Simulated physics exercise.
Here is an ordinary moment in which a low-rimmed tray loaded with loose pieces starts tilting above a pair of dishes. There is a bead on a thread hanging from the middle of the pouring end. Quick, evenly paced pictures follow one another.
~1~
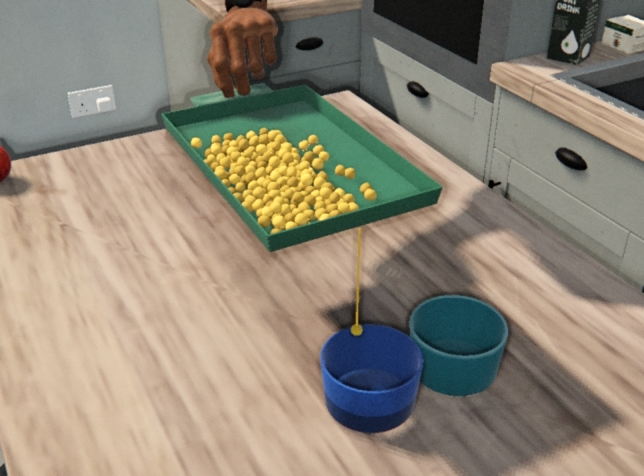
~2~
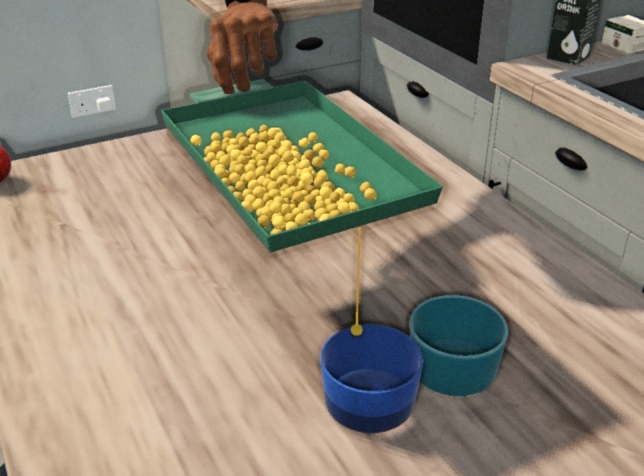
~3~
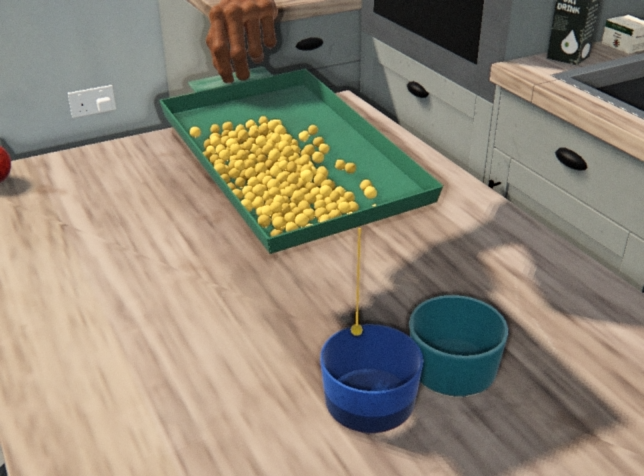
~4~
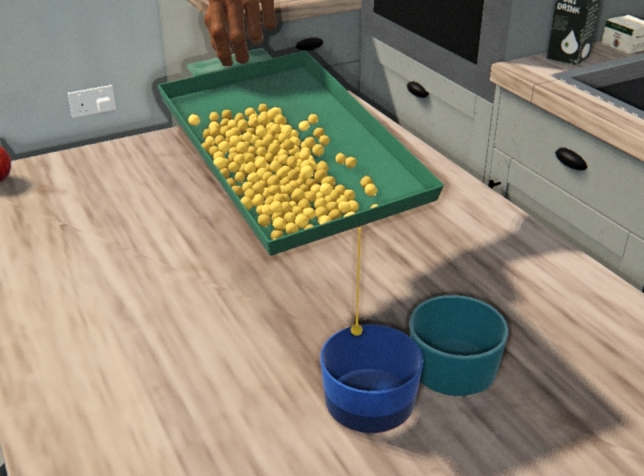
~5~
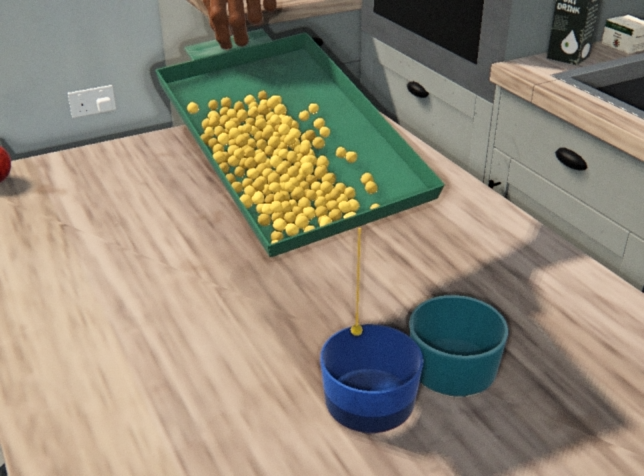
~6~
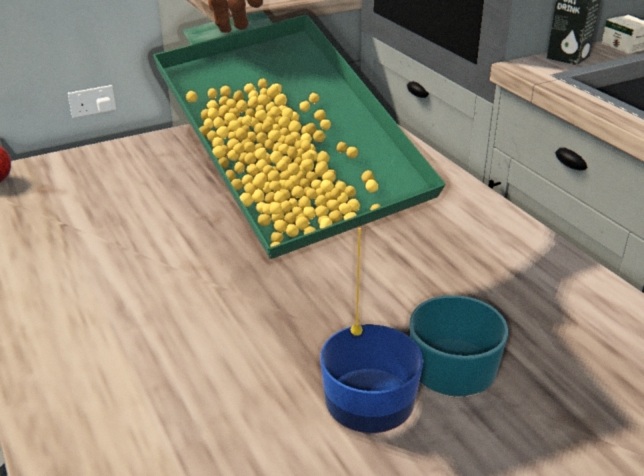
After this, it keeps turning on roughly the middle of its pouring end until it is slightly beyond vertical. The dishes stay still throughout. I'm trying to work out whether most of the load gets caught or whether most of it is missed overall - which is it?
Most of it gets missed.
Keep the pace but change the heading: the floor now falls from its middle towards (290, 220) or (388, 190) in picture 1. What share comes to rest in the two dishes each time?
The first gives 10 %, the second 70 %.
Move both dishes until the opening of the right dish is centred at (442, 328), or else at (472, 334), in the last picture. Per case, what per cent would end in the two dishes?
Trial 1 around 20 percent, trial 2 around 20 percent.
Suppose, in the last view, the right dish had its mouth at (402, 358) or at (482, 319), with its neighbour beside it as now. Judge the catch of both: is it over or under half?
The bulk of it and then Short of half.
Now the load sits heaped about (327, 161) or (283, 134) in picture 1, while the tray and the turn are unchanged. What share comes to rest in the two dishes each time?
About 10 % and 30 %.
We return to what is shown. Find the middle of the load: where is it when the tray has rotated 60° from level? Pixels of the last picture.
I'd mark the middle close to (293, 182).
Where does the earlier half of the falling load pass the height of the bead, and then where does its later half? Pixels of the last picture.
The early half goes through (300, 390), the late half through (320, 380).
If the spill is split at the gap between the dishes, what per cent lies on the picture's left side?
Roughly 80 percent.
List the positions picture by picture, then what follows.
In the first picture, corners of the pouring end near (270, 233) and (438, 186), level; middle of the load near (278, 179), puffed corn balls; left dish near (397, 407); right dish near (485, 371); bead on its thread near (357, 330).
In the second picture, corners of the pouring end near (270, 234) and (438, 186), level; middle of the load near (278, 178).
In the third picture, corners of the pouring end near (270, 236) and (439, 185), tipped barely, lowest at the left corner; middle of the load near (278, 174).
In the fourth picture, corners of the pouring end near (270, 239) and (439, 184), tipped a little, lowest at the left corner; middle of the load near (278, 168).
In the fifth picture, corners of the pouring end near (270, 242) and (440, 183), tipped a little, lowest at the left corner; middle of the load near (278, 162).
In the sixth picture, corners of the pouring end near (271, 245) and (441, 183), tipped clearly, lowest at the left corner; middle of the load near (278, 157); left dish near (397, 407); right dish near (485, 371).
Shortly afterwards, tray tipped steeply; all but a few on the tray; only a few in the air.
Next, tray tipped right over; the bulk on the tray; only a few in the left dish; a little outside both; only a few in the air.
Some moments later, tray tipped past a quarter turn; a little in the left dish; the bulk outside both.
In the end, tray tipped past a quarter turn; a little in the left dish; none at all in the right dish; the bulk outside both.
